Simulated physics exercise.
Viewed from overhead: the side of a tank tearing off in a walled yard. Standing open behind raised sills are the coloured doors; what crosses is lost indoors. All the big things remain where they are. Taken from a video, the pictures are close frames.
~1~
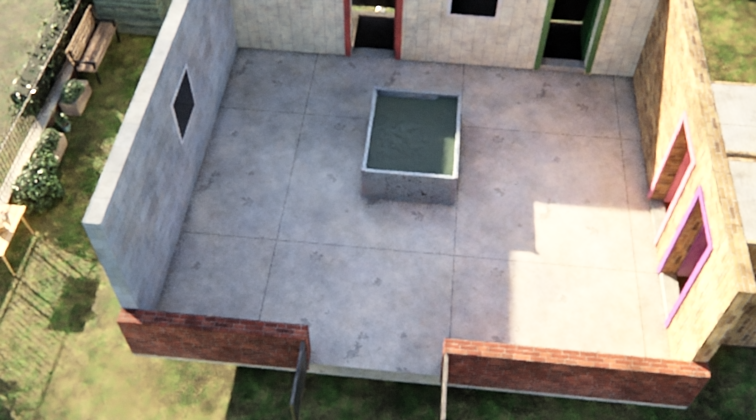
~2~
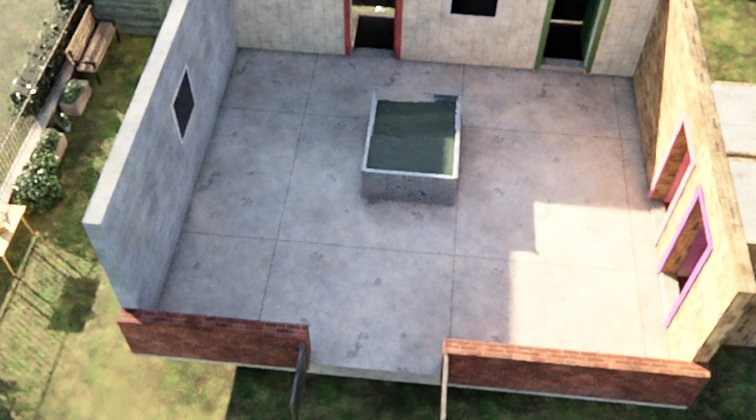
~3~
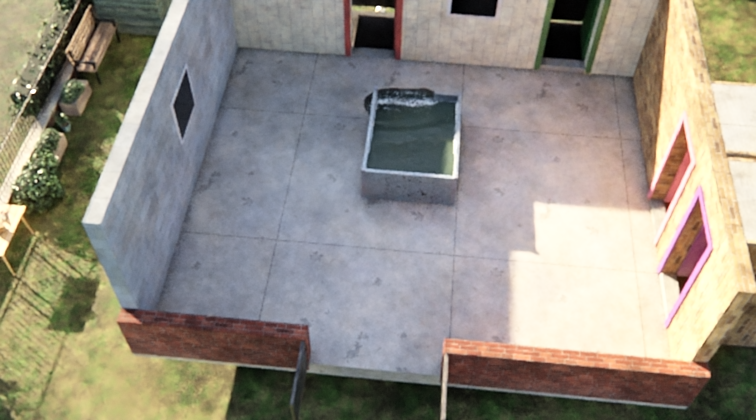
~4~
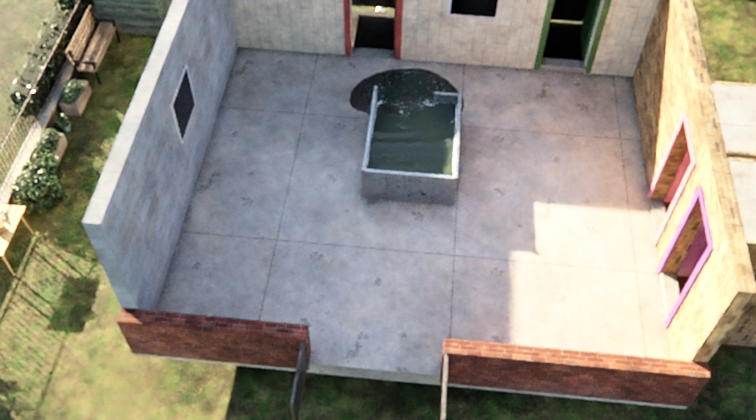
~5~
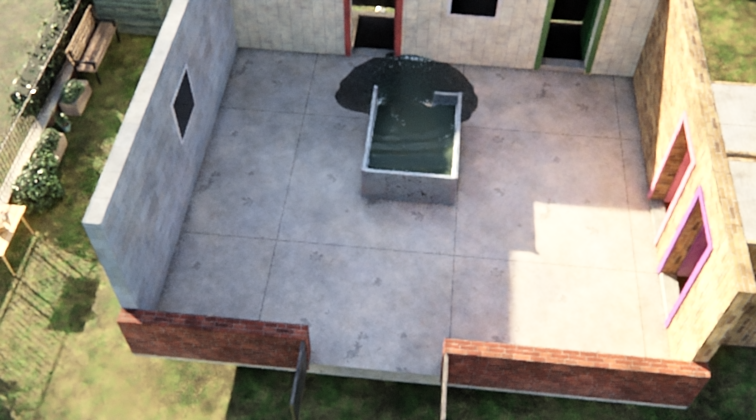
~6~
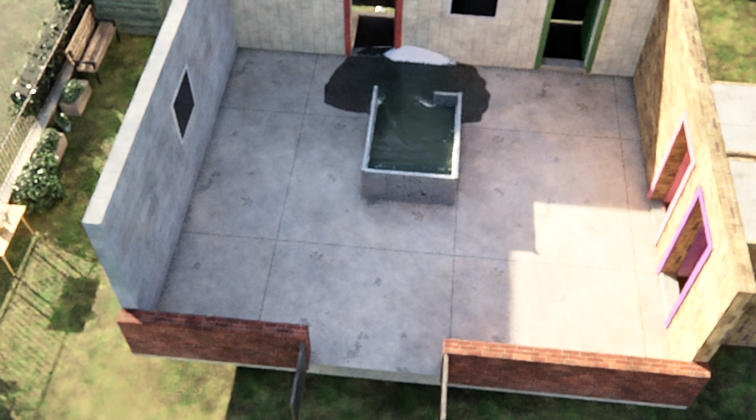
In a walled yard seen from overhead, an open tank of still, dark water stands on the pale paved floor. The tank's far side tears open and water pours out through the gap. A dark, wet patch spreads across the paving in a widening arc, reaching toward the wall with coloured doors.
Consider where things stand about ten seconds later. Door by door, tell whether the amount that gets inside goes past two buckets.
Outcome: Pink door: Inside the limit. Green door: Inside the limit. Purple door: Inside the limit. Red door: Past the limit.
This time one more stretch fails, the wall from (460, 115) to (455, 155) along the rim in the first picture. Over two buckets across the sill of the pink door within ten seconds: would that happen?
As I read it, the pink door overshoots.
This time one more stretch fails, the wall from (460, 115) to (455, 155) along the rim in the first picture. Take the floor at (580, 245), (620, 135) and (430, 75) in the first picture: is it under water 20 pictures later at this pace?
Submerged, submerged, unwetted.
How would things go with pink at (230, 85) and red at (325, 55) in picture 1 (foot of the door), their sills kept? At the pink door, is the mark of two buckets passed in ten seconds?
Observation - pink door ends up higher.
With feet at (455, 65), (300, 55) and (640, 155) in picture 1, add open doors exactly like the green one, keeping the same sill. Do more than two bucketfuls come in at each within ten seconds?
Same order as asked - exceeds the limit, stays within the limit and stays within the limit.
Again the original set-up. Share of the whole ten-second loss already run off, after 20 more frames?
Near 70 %.
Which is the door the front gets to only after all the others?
Result: The purple one.
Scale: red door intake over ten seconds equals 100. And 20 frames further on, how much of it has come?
It works out at roughly 70 percent of the ten-second total.
A moment on, water covers 10 % of the floor; the pink door not reached, the green door not reached, the purple door not reached, the red door far over two buckets in.
Next, water covers 15 % of the floor; the pink door not reached, the green door wet at the sill, nothing in, the purple door not reached, the red door far over two buckets in.
Then, water covers 30 % of the floor; the pink door not reached, the green door wet at the sill, nothing in, the purple door not reached, the red door far over two buckets in.
Later, water covers 55 % of the floor; the pink door wet at the sill, nothing in, the green door wet at the sill, nothing in, the purple door wet at the sill, nothing in, the red door far over two buckets in.
In the end, water covers 85 % of the floor; the pink door wet at the sill, nothing in, the green door wet at the sill, nothing in, the purple door wet at the sill, nothing in, the red door far over two buckets in.
